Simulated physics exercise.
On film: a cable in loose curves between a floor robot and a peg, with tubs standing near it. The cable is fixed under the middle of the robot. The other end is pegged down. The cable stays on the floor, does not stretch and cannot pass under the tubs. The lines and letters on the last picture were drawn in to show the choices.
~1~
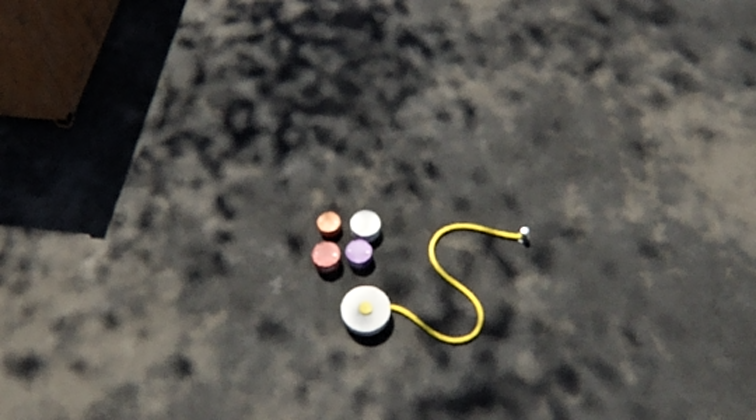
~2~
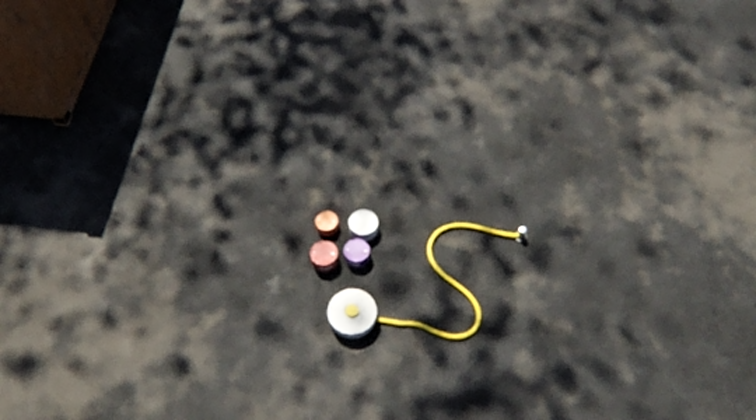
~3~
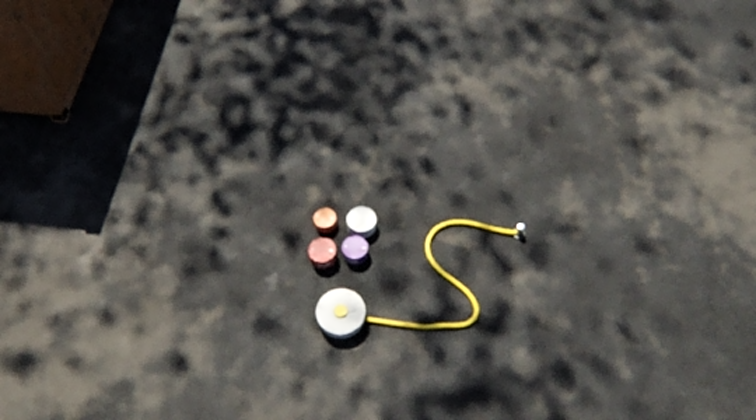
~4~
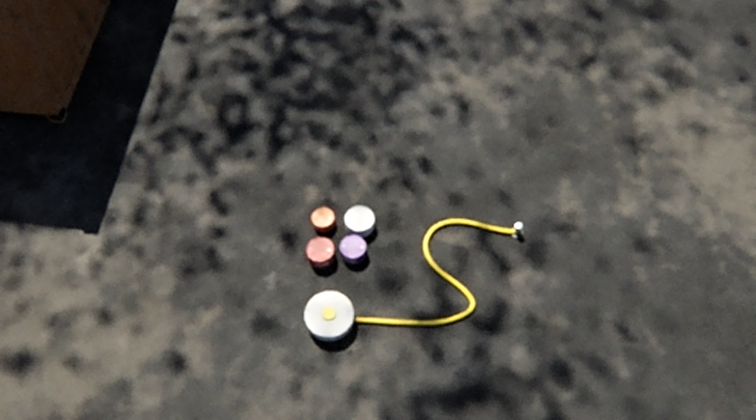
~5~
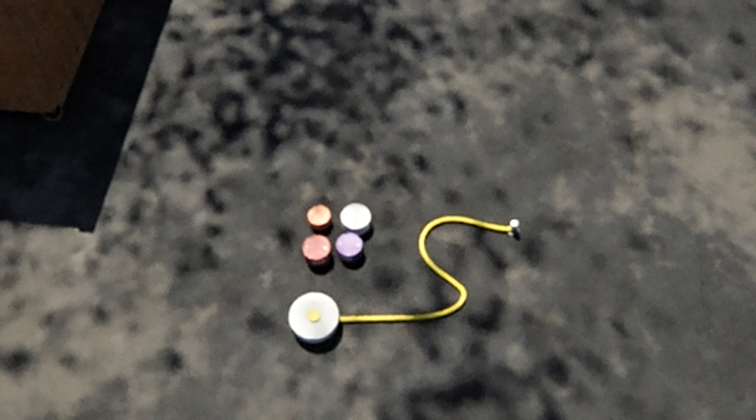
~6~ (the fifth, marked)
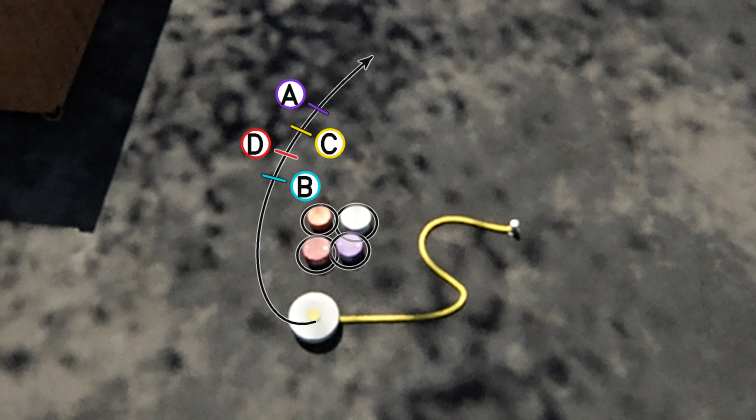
On a mottled dark floor, a round white robot sits just below four small tubs, orange, white, red and purple, with a yellow cable curving loosely from it to a peg at right. The robot slides slowly left, drawing the nearest stretch of cable straighter while the tubs stay put.
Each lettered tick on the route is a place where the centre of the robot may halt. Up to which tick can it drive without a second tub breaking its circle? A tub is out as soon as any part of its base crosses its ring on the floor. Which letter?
Up to mark D.
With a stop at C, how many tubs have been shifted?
Four.
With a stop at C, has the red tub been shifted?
Yes.
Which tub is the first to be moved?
The red tub.
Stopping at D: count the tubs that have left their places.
One.
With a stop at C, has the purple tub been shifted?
Yes.
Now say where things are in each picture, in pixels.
In the first picture, red tub (327, 258); purple tub (359, 254); robot (366, 312).
In the second picture, robot (353, 314); white tub (364, 226).
In the third picture, robot (341, 314); red tub (323, 254).
In the fourth picture, robot (330, 317); peg (518, 229).
In the fifth picture, robot (314, 319); orange tub (319, 218); red tub (317, 251); purple tub (349, 248).
On the marked copy, A at (318, 109); B at (274, 178); C at (301, 130); D at (286, 154); the route from (315, 322) via (273, 180) to (372, 57).
With D. Early on, robot (259, 275).
Further on, robot (263, 205).
At the end, robot (285, 150); red tub (325, 241); one over the rings.
As for the rest, A has four over the rings; B is within the limit but short; C has four over the rings.
